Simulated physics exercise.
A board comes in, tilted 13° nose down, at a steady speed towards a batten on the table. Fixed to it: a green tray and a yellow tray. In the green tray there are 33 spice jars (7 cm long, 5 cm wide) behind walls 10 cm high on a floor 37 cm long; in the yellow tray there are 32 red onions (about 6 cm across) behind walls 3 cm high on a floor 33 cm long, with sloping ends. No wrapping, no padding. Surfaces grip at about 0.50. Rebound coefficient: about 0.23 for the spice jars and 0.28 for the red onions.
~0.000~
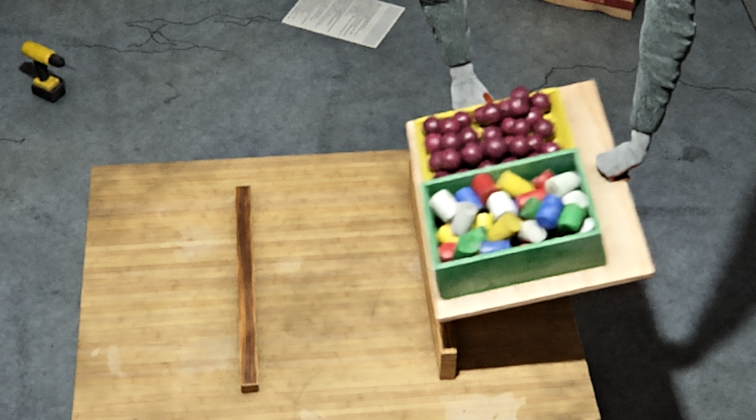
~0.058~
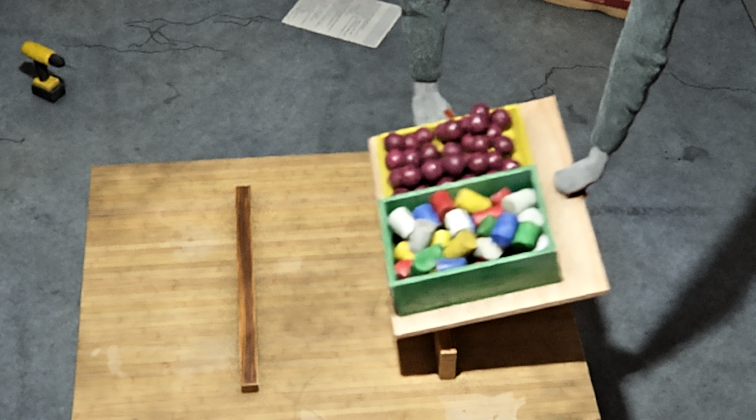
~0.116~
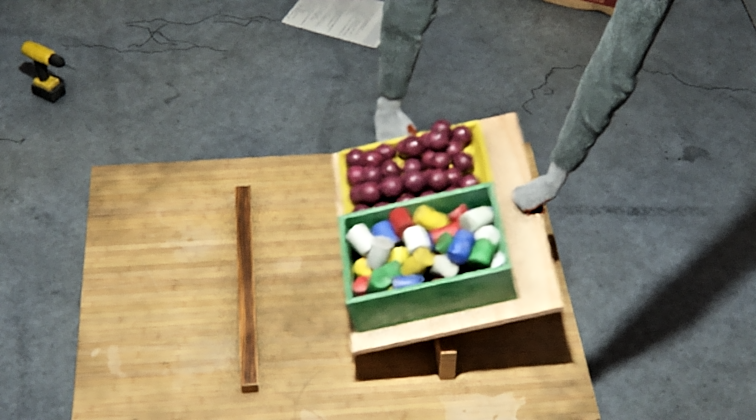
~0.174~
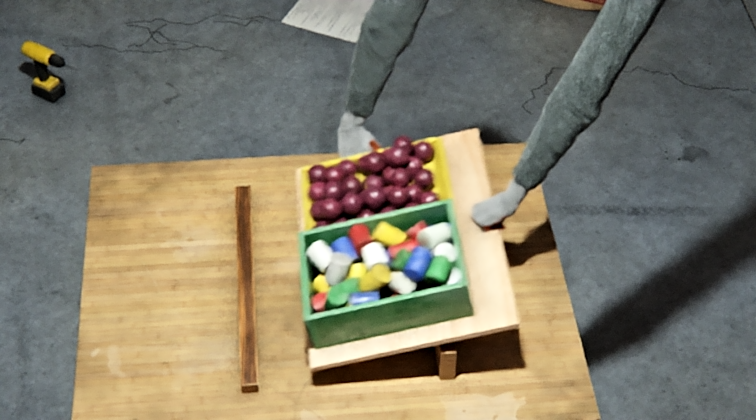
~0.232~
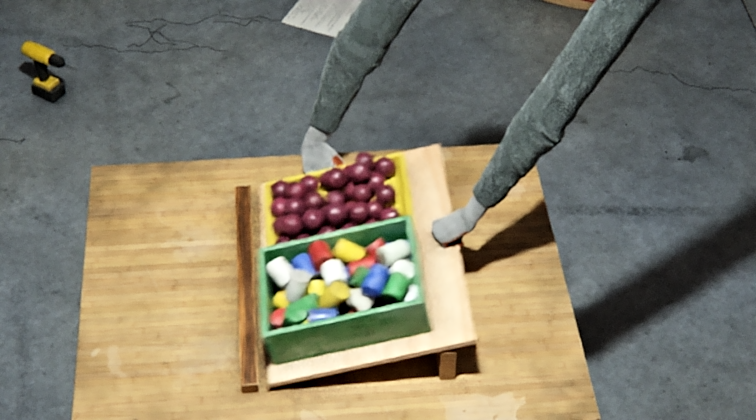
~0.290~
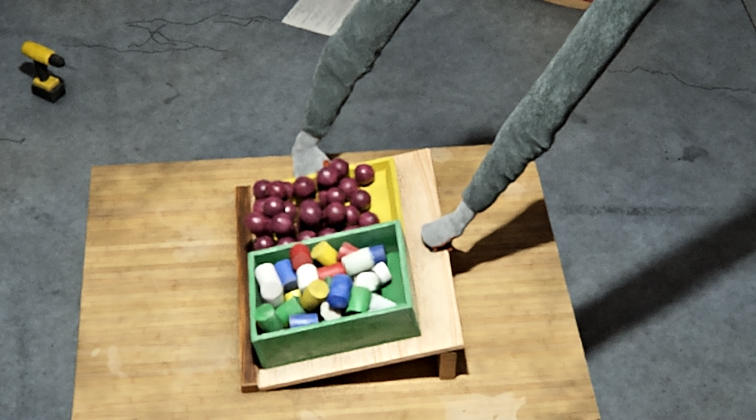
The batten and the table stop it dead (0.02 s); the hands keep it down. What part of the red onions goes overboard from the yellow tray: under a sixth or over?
It sheds more than one in six of them.
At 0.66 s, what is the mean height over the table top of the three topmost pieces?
About 20 cm.
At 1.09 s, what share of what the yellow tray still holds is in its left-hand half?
Some 80 per cent.
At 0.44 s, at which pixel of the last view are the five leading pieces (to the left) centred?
Around (211, 236).
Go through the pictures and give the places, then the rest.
In the first picture (we follow the rim corner now nearest the camera, unless another is named), yellow tray (by its farthest rim corner) at (417, 121); green tray at (596, 232); 48 cm still to travel; nothing out yet.
The second picture shows yellow tray at (378, 137); green tray at (551, 249); 37 cm still to travel.
The third picture shows yellow tray at (341, 153); green tray at (506, 267); 25 cm still to travel.
The fourth picture shows yellow tray at (303, 169); green tray at (462, 284); 14 cm still to travel.
The fifth picture shows yellow tray at (267, 184); green tray at (418, 301); 3 cm still to travel.
The sixth picture shows yellow tray at (257, 188); green tray at (407, 305); landed; nothing out yet.
After 0.44 s, 1 of 33 out of the green tray and 8 of 32 out of the yellow tray.
After 0.66 s, 1 of 33 out of the green tray and 10 of 32 out of the yellow tray.
Final count (at 1.09 s), 1 of 33 out of the green tray and 11 of 32 out of the yellow tray. Asked share, 11 of 32, 34 per cent.
